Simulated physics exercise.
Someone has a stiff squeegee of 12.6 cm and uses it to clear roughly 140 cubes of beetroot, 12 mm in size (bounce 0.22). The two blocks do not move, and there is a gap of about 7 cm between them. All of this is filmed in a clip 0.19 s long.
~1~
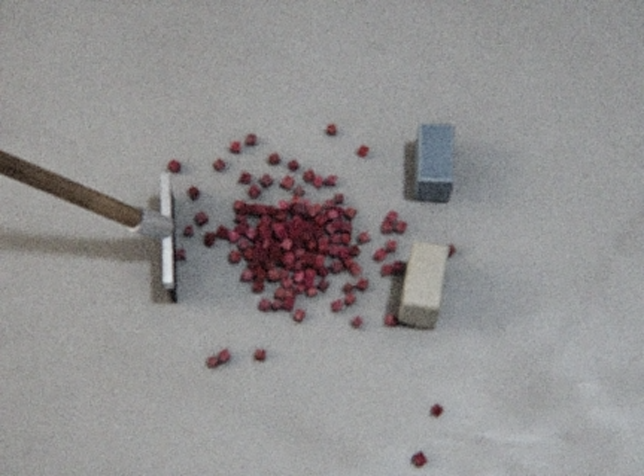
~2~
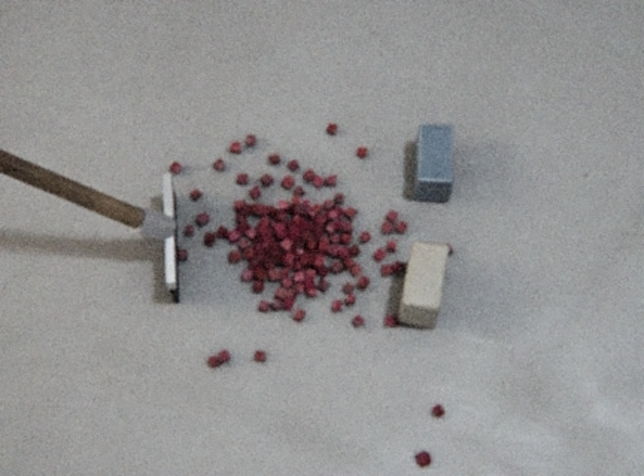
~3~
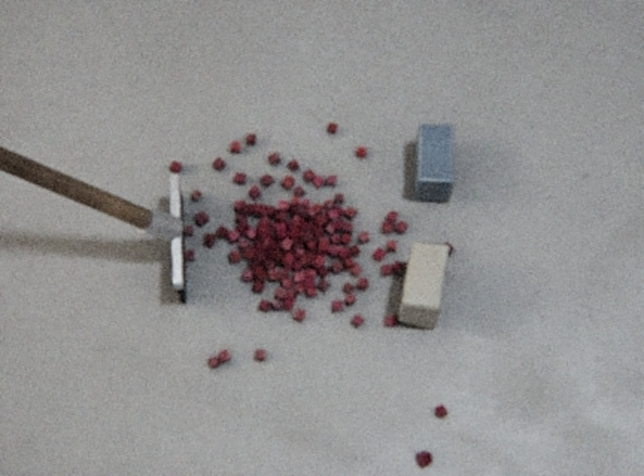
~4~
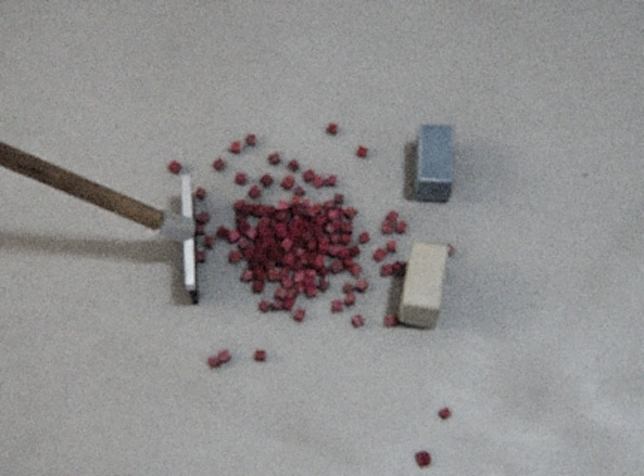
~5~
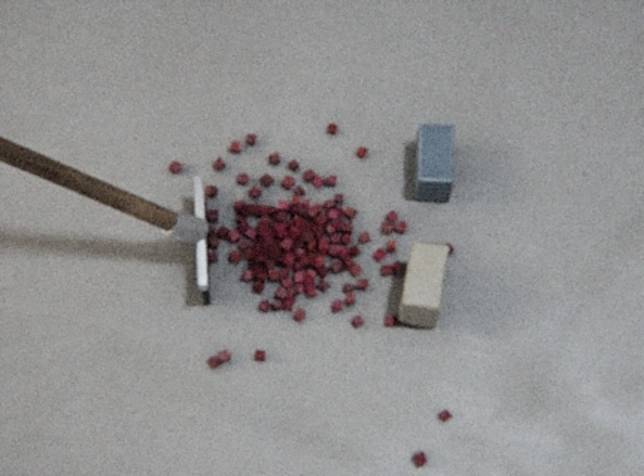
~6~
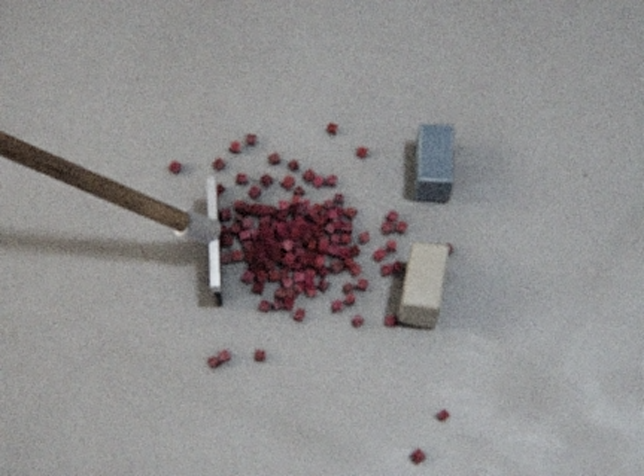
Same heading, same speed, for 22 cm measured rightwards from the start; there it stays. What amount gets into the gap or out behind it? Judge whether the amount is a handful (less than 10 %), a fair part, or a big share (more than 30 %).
In the gap, the share sits from one to three tenths.
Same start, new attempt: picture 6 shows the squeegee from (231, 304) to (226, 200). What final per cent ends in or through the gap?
Through 5.
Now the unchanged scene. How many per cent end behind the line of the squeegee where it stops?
My estimate is near 30 per cent.
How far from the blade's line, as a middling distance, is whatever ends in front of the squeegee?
Some 3 cm.
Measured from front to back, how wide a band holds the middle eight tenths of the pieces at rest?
Close to 22 cm front to back.
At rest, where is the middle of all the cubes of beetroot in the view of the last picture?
I'd say around (391, 229) in the last picture.
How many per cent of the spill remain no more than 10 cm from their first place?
About 50 per cent.
Then, 0.25 s after the last picture, squeegee 14 cm from its start, spill 17 cm wide; round the near block 5 %, held up before the blocks 90 %.
Then, 0.51 s after the last picture, squeegee 22 cm from its start, spill 23 cm wide; in or through the gap 15 %, round the near block 15 %, held up before the blocks 70 %.
Then, 0.72 s after the last picture, squeegee 22 cm from its start, spill 25 cm wide; in or through the gap 15 %, round the near block 20 %, held up before the blocks 65 %.
In the end, in or through the gap 15 %, round the near block 20 %, round the far block 0 %, held up before the blocks 65 %.
